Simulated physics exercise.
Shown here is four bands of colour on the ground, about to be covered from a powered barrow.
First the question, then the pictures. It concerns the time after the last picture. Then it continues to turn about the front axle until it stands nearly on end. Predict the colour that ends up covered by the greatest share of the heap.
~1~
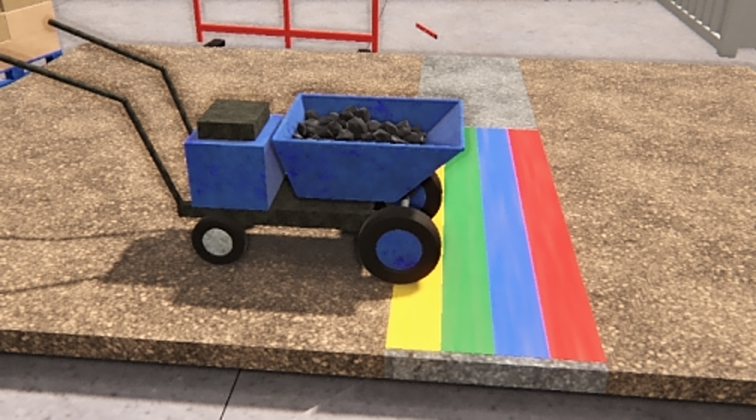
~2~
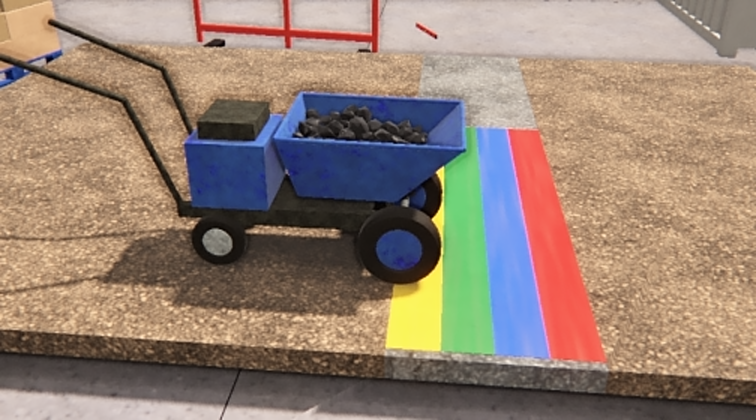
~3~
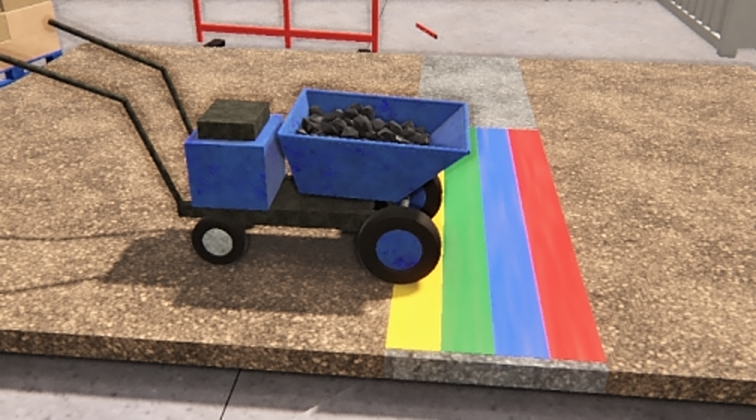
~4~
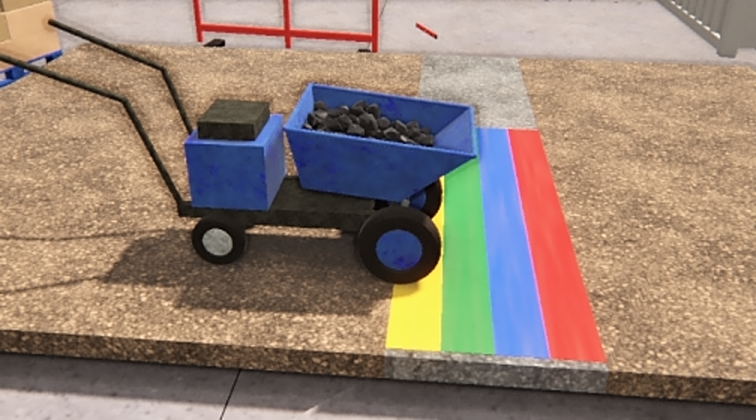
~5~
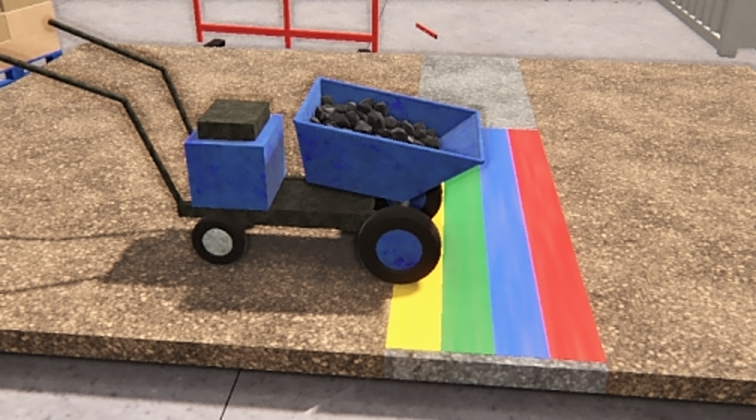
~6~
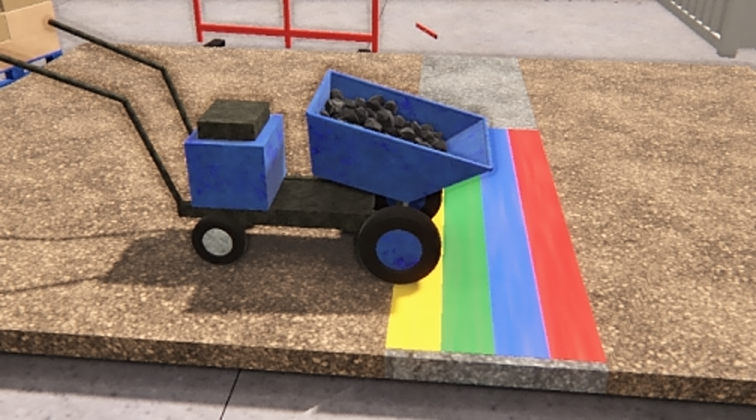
I would say red.
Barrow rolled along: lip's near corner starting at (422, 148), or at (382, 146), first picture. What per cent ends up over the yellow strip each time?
In order: 0 % and 0 %.
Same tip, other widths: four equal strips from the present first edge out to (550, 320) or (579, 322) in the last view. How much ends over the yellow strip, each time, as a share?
Shares: Near 0 %; near 0 %.
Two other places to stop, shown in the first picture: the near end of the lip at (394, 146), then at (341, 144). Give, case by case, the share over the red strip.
Close to 10 in a hundred, and close to 0 in a hundred.
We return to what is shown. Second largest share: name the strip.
Following the top strip comes the strip in blue.
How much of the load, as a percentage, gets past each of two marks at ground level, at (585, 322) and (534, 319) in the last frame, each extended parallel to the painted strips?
Around 30 per cent for the first, around 70 per cent for the second.
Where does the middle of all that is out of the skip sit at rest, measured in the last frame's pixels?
Close to (558, 252) in the last picture.
Shortly afterwards, skip tipped well over; the whole lot in the skip.
Next, skip tipped steeply; the bulk in the skip; only a few over the blue strip; a little over the red strip; only a few off the paint.
Some moments later, skip tipped right over; near a quarter in the skip; a little over the blue strip; near half over the red strip; near a quarter off the paint.
In the end, skip tipped right over; near a quarter in the skip; none at all over the yellow strip; none at all over the green strip; a little over the blue strip; near half over the red strip; near a quarter off the paint.
